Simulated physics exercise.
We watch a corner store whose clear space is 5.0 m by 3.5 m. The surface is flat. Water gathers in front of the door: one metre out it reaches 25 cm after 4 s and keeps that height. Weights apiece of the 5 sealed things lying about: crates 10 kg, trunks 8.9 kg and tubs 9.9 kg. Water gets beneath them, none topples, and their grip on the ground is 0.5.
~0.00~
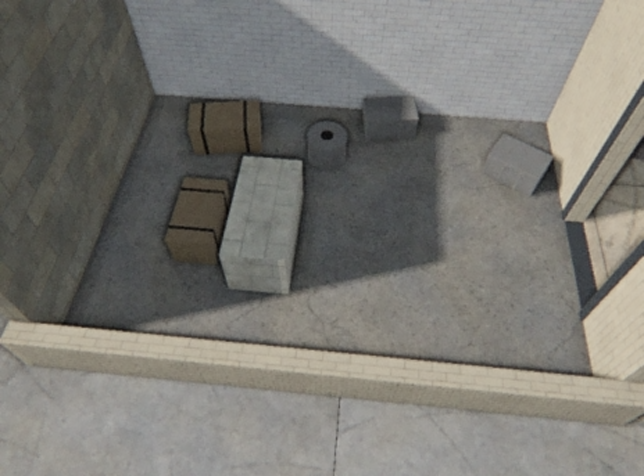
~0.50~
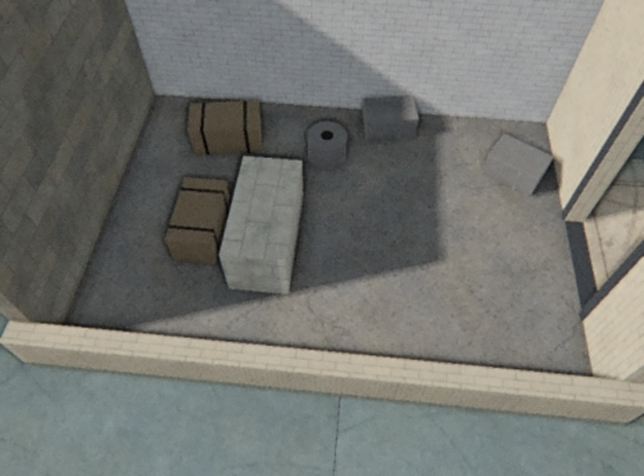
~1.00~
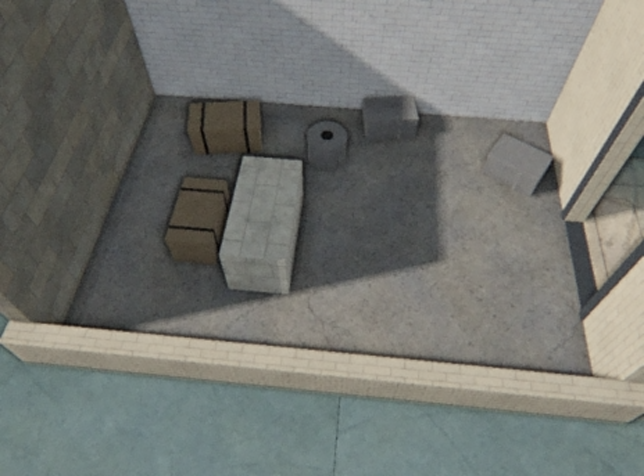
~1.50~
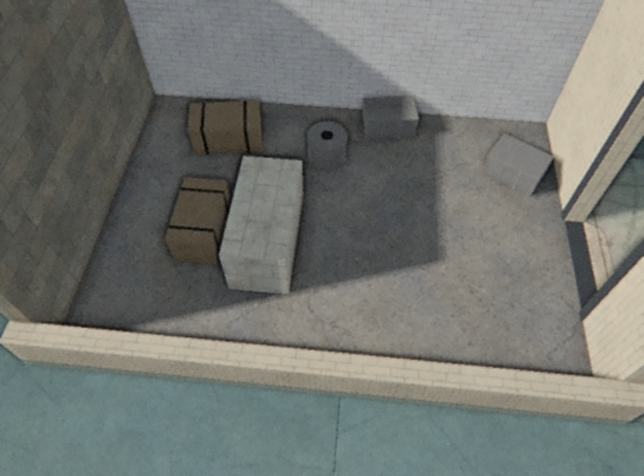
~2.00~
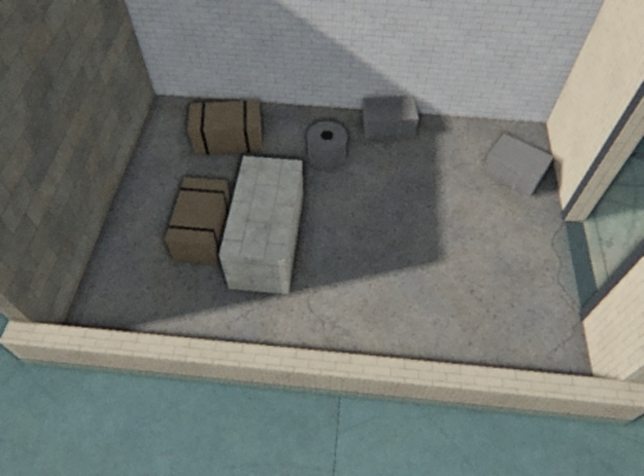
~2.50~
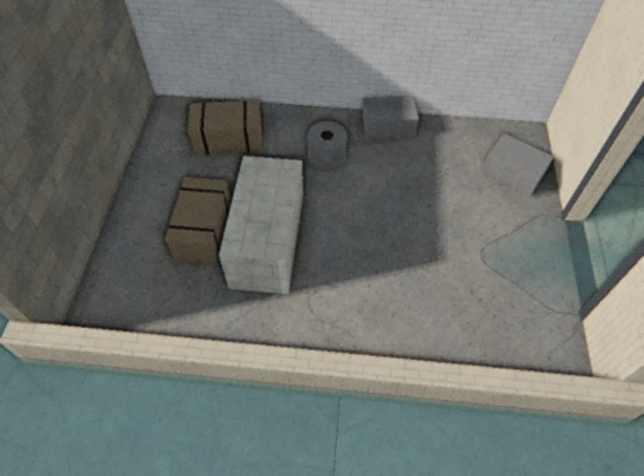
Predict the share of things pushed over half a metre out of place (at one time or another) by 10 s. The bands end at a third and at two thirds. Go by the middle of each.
It is one to two thirds.
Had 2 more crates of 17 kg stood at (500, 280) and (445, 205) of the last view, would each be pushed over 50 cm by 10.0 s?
In turn: Over, more.
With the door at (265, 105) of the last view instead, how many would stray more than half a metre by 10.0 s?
Then 3.
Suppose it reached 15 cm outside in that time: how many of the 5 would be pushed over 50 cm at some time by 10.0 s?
In that case 0 of them.
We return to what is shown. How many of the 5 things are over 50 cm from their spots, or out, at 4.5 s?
I count 0.
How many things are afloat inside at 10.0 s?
At that moment 4.
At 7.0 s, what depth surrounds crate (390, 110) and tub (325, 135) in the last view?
Roughly 5 and 8 cm.
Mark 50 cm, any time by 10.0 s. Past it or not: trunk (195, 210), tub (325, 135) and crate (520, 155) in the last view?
In that order: Less, more, under.
After 3.5 s 0 of 5 are over 50 cm from their spots; 0 afloat.
After 4.5 s 0 of 5 are over 50 cm from their spots; 0 afloat.
After 7.0 s 1 of 5 are over 50 cm from their spots; 2 afloat.
After 10.0 s 2 of 5 are over 50 cm from their spots, and 2 have been at some point; 4 afloat.
